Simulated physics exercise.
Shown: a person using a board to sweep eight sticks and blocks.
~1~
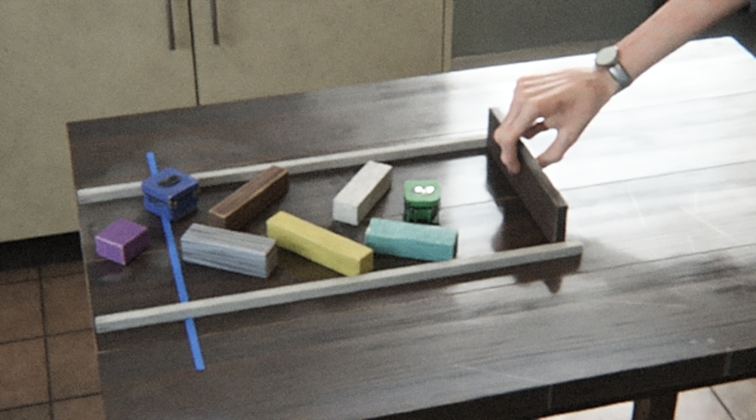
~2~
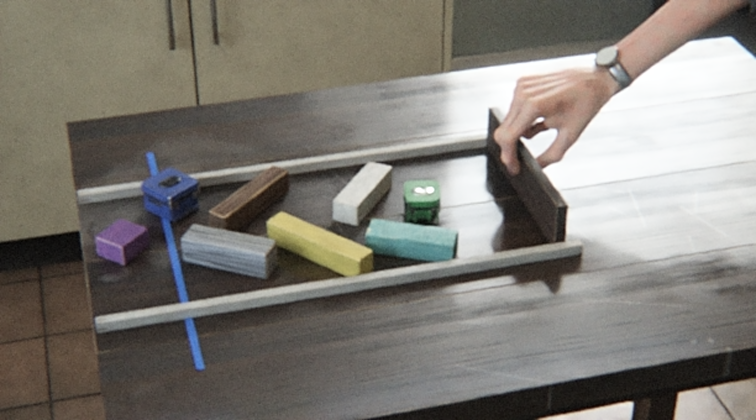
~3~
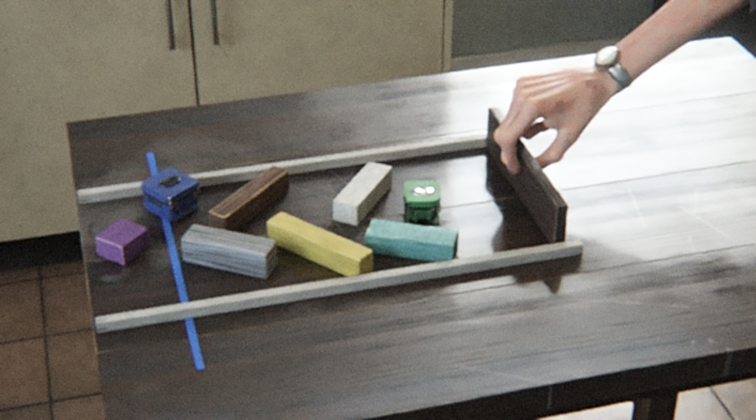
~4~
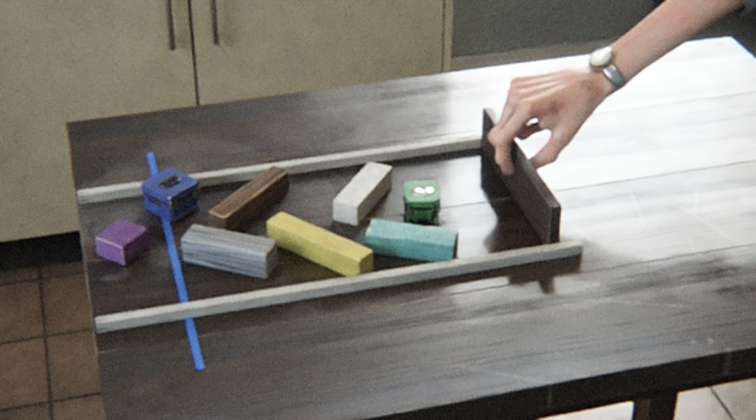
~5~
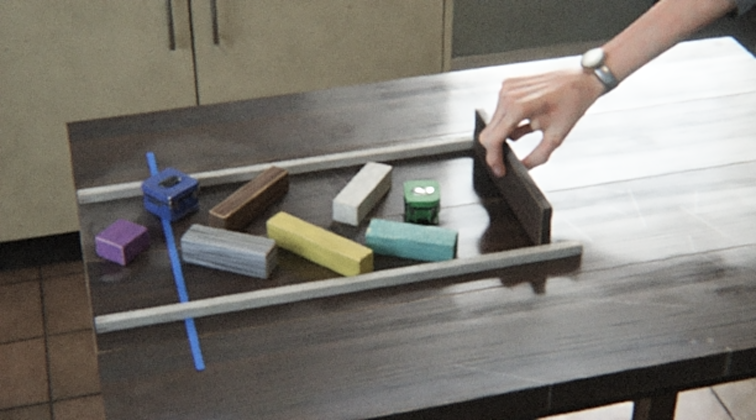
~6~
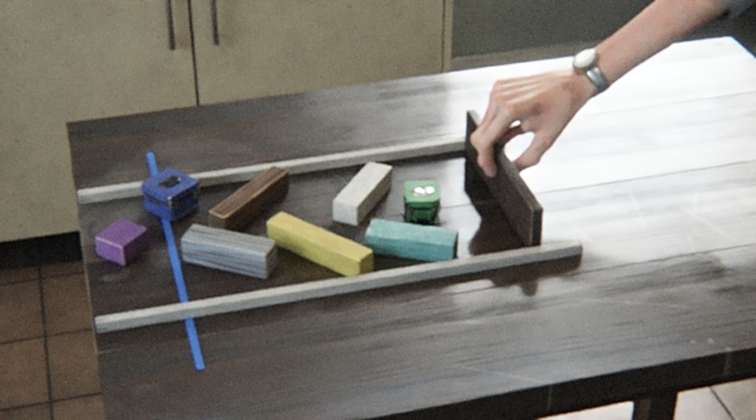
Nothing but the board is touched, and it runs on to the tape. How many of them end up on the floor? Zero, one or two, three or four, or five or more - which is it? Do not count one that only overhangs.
It is one or two.
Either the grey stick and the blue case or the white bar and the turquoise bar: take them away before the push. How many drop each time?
Taking the two tries in turn, it comes to 1 and 1.
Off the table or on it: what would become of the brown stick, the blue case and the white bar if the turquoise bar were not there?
The brown stick remains up, the blue case survives, the white bar is kept.
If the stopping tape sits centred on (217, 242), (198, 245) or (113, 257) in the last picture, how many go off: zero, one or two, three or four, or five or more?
Counts as listed: No fall at all / no fall at all / at least five.
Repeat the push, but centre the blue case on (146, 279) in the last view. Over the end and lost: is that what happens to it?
It simply slips off.
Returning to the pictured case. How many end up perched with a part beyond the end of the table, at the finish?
You'd get 3.
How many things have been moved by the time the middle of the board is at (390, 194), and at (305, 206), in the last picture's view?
At that stage 3; at the next, 6.
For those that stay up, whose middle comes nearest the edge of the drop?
That's the blue case.
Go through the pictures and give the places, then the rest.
The first picture shows purple block (123, 241); blue case (171, 195); grey stick (230, 251); board (525, 174); tape (172, 248).
The second picture shows blue case (171, 195); white bar (363, 193).
The third picture shows grey stick (230, 251); yellow bar (320, 246).
The fourth picture shows purple block (123, 242); green case (422, 203).
The fifth picture shows blue case (171, 195); board (510, 176).
The sixth picture shows purple block (123, 242); blue case (171, 195); grey stick (230, 251); board (501, 177); tape (172, 248).
Soon after, none off yet; purple block at rest near (123, 242); blue case at rest near (171, 195); grey stick at rest near (230, 251).
At rest, the number that fall off is one or two; fallen, grey stick and purple block.
